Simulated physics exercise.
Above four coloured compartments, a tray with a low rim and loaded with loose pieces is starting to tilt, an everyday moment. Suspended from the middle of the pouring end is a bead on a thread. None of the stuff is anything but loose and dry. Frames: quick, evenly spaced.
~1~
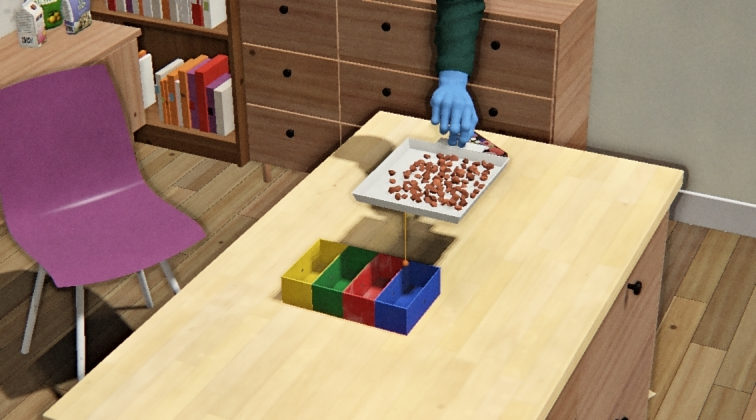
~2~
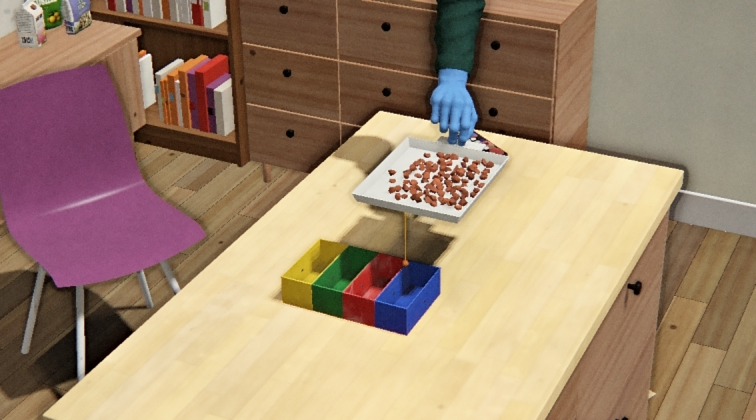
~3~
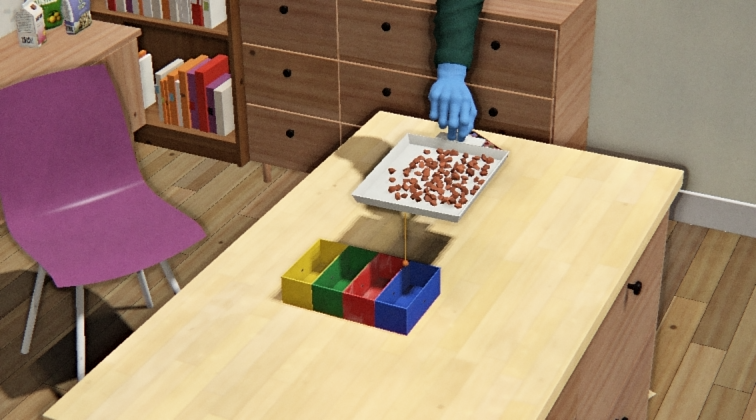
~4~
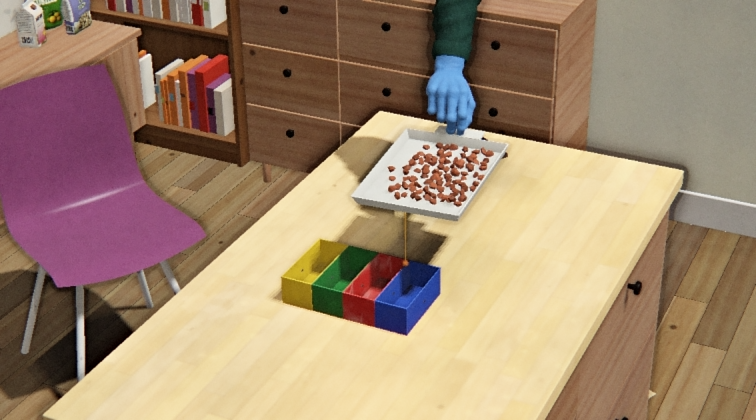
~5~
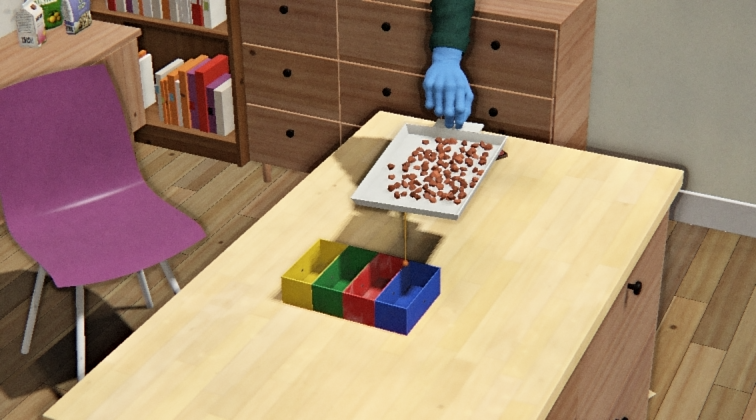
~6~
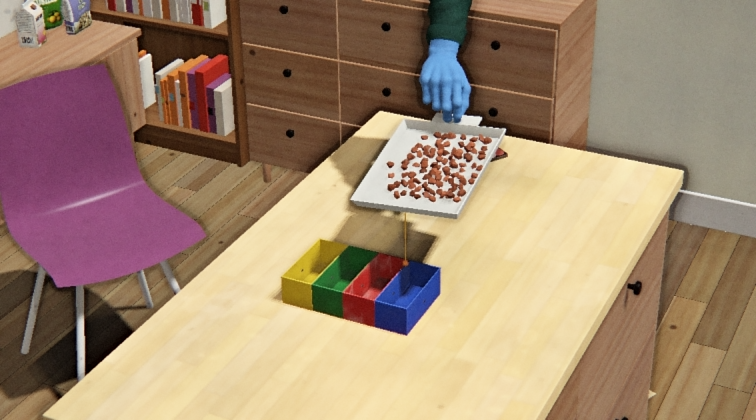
A blue-gloved hand slowly tilted a pale tray of small reddish-brown pieces toward its front left corner, above a box with yellow, green, red and blue compartments, while a bead hung beneath on a thread.
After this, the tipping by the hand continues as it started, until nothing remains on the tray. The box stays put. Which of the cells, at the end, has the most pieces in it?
The green cell has the most pieces in it.
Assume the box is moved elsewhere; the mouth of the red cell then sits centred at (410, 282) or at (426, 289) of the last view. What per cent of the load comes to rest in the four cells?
100 % for the first, 80 % for the second.
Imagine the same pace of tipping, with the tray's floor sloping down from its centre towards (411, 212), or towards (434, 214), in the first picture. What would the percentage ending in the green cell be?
Near 0 % and, after that, 0 %.
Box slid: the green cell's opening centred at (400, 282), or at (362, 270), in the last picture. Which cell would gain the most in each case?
It would be the yellow cell the first time and green the second time.
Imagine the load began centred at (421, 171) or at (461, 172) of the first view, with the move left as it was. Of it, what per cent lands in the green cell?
First 70 %, then 60 %.
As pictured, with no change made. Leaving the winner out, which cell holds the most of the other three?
It is the red cell.
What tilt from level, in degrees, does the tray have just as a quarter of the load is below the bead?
About 80 degrees.
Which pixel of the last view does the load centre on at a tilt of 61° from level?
The load is centred around (387, 196).
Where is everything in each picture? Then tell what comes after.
In the first picture, corners of the pouring end (357, 192) and (457, 214), level; middle of the load (439, 181), bits of crushed brick; bead on its thread (406, 263); yellow cell (297, 291); green cell (328, 299); red cell (359, 307); blue cell (391, 315).
In the second picture, corners of the pouring end (357, 192) and (457, 214), level; middle of the load (439, 180).
In the third picture, corners of the pouring end (356, 193) and (457, 213), tipped barely, lowest at the left corner; middle of the load (439, 178).
In the fourth picture, corners of the pouring end (356, 195) and (456, 212), tipped a little, lowest at the left corner; middle of the load (439, 174).
In the fifth picture, corners of the pouring end (356, 196) and (456, 212), tipped a little, lowest at the left corner; middle of the load (438, 171).
In the sixth picture, corners of the pouring end (355, 197) and (455, 211), tipped clearly, lowest at the left corner; middle of the load (437, 168); yellow cell (297, 291); green cell (328, 299); red cell (359, 307); blue cell (391, 315).
Just after the last frame, tray tipped steeply; almost all on the tray; about a tenth falling or outside the box.
A moment on, tray tipped past a quarter turn; about a tenth on the tray; roughly a third in the green cell; roughly a third in the red cell; about a tenth in the blue cell; just a few in the yellow cell; about a tenth falling or outside the box.
Further on, tray tipped past a quarter turn; roughly half in the green cell; roughly a third in the red cell; about a tenth in the blue cell; just a few in the yellow cell.
When it is over, tray tipped past a quarter turn; roughly half in the green cell; roughly a third in the red cell; about a tenth in the blue cell; just a few in the yellow cell.
